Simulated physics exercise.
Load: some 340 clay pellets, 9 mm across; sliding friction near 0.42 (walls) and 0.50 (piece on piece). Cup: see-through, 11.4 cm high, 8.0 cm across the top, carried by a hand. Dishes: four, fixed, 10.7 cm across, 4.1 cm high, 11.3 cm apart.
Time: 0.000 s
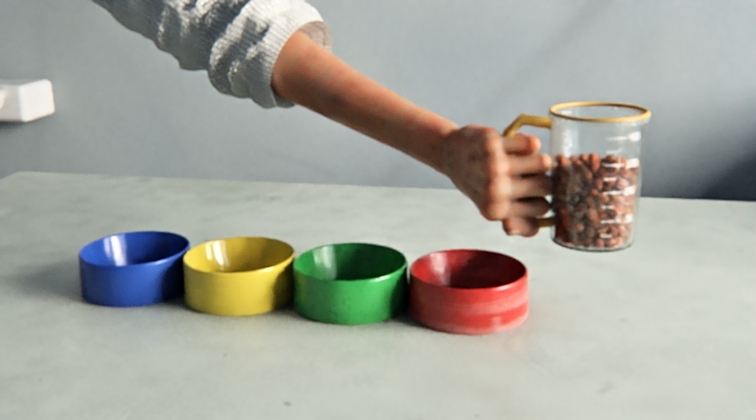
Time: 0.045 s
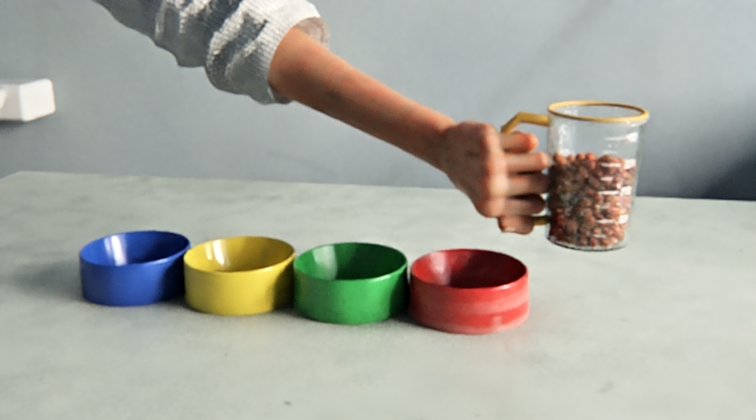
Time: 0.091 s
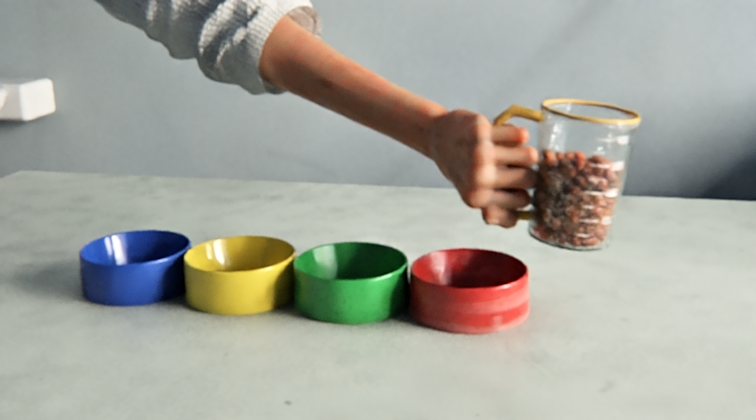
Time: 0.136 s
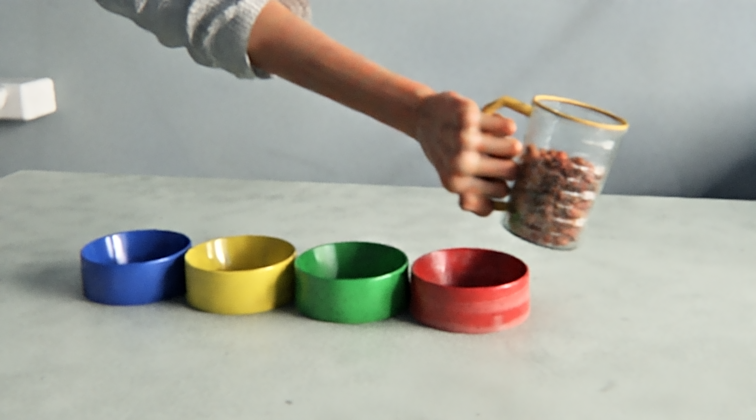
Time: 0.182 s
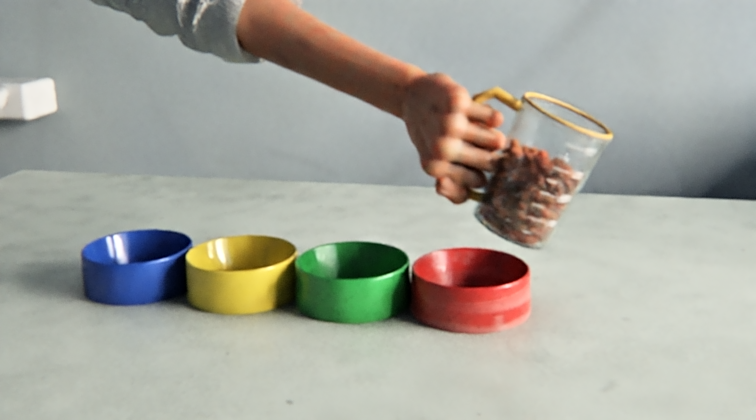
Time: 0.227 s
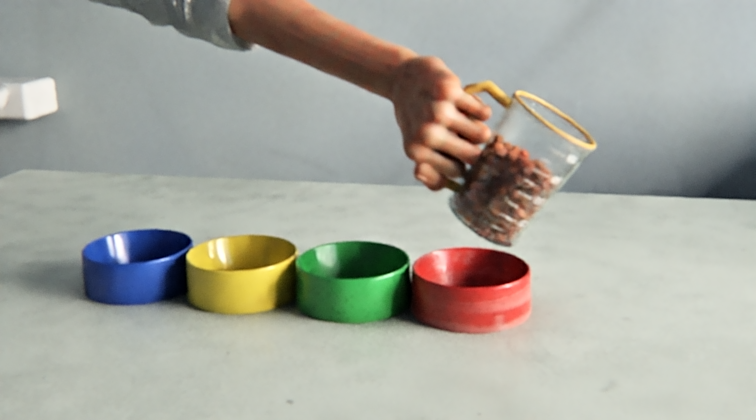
A bare forearm with a pale grey sleeve pushed up reaches in from the upper left, holding a clear, gold-rimmed cup of reddish-brown pieces by its handle above a pale grey table, seen from slightly above against a blue-grey wall. Blue, yellow, green and red dishes sit in a row from left to right. The hand moves the cup left while tilting it steadily rightward, and the camera stays still.
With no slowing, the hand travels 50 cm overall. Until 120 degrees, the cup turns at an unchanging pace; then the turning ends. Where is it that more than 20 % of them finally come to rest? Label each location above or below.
Labels - red dish: Below, blue dish: Below, green dish: Above, yellow dish: Above, counter: Below.
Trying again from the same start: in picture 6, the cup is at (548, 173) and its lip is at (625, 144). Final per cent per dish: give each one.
The red dish keeps 50, the blue dish 0, the green dish 40 and the yellow dish 0.
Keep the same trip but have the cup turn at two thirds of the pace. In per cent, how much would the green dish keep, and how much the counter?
Green 0; counter 0.
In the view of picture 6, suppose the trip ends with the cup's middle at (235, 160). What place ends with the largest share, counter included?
Green.
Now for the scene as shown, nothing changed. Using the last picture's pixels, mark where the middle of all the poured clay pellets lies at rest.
Close to pixel (281, 281).
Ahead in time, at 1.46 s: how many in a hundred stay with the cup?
0 per cent.
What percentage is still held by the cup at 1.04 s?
Roughly 15 per cent, give or take.
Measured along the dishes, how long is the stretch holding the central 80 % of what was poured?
Close to 16 centimetres along the dishes.
After 0.72 s, tilt 120 degrees; cup holds 85 %, green 15 %.
After 1.04 s, tilt 120 degrees; cup holds 15 %, green 40 %, yellow 40 %.
Then, at 1.46 s, tilt 120 degrees; cup holds 0 %, blue 5 %, green 40 %, yellow 45 %.
By 1.8 s all is still; red 0 %, blue 5 %, green 40 %, yellow 45 %, counter 10 %.
